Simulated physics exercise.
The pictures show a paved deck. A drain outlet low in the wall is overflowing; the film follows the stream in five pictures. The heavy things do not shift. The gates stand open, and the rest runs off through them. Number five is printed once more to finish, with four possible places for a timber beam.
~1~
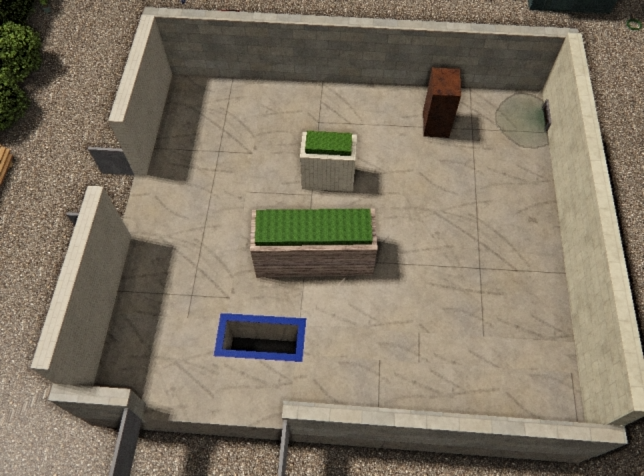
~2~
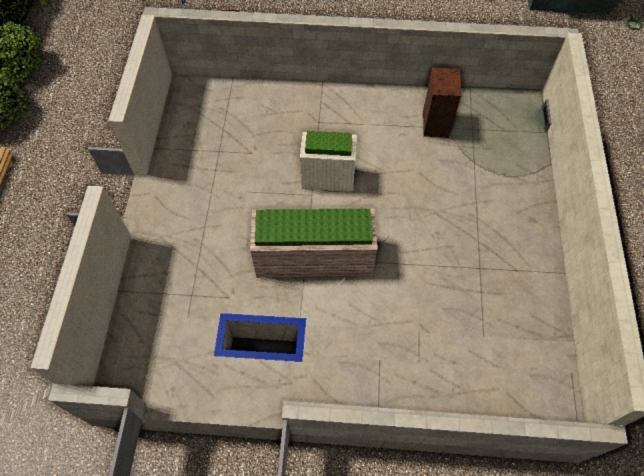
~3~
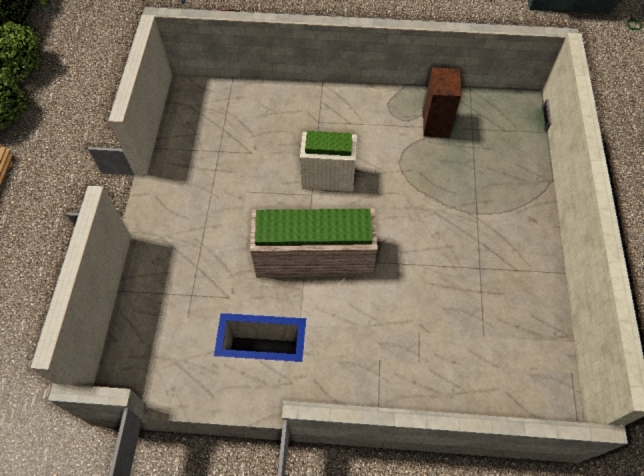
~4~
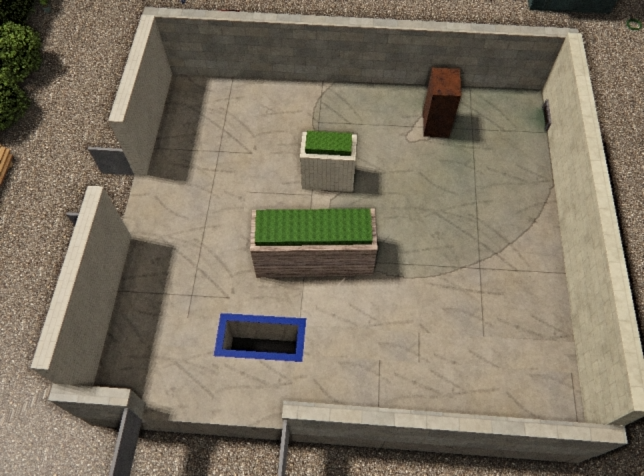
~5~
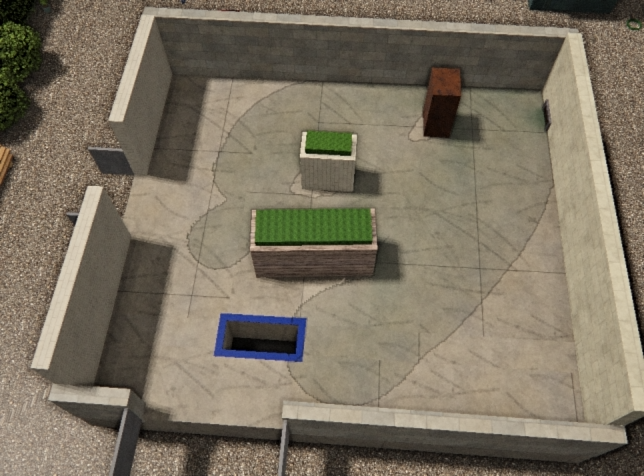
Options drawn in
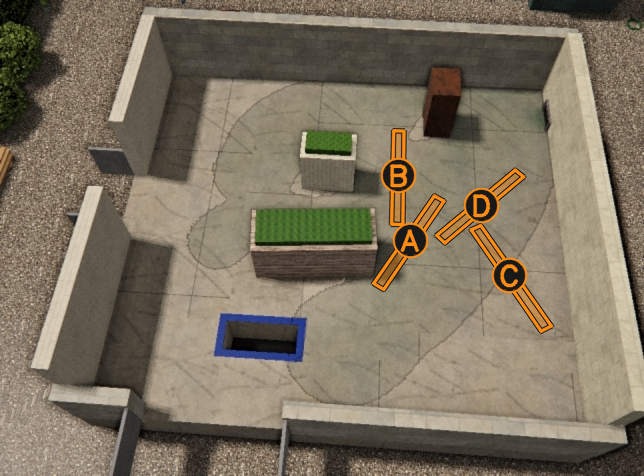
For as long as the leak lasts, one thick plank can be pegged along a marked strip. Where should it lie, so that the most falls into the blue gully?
B works best here.
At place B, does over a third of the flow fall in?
No.
On the marked copy, A from (378, 286) to (439, 198); B from (397, 224) to (398, 130); C from (475, 227) to (546, 328); D from (440, 239) to (519, 173).
For place A, about 10 % of the stream runs into the blue gully, about 89 % out by the gates.
For place B, about 17 % of the stream runs into the blue gully, about 82 % out by the gates.
For place C, about 11 % of the stream runs into the blue gully, about 88 % out by the gates.
For place D, about 9 % of the stream runs into the blue gully, about 91 % out by the gates.
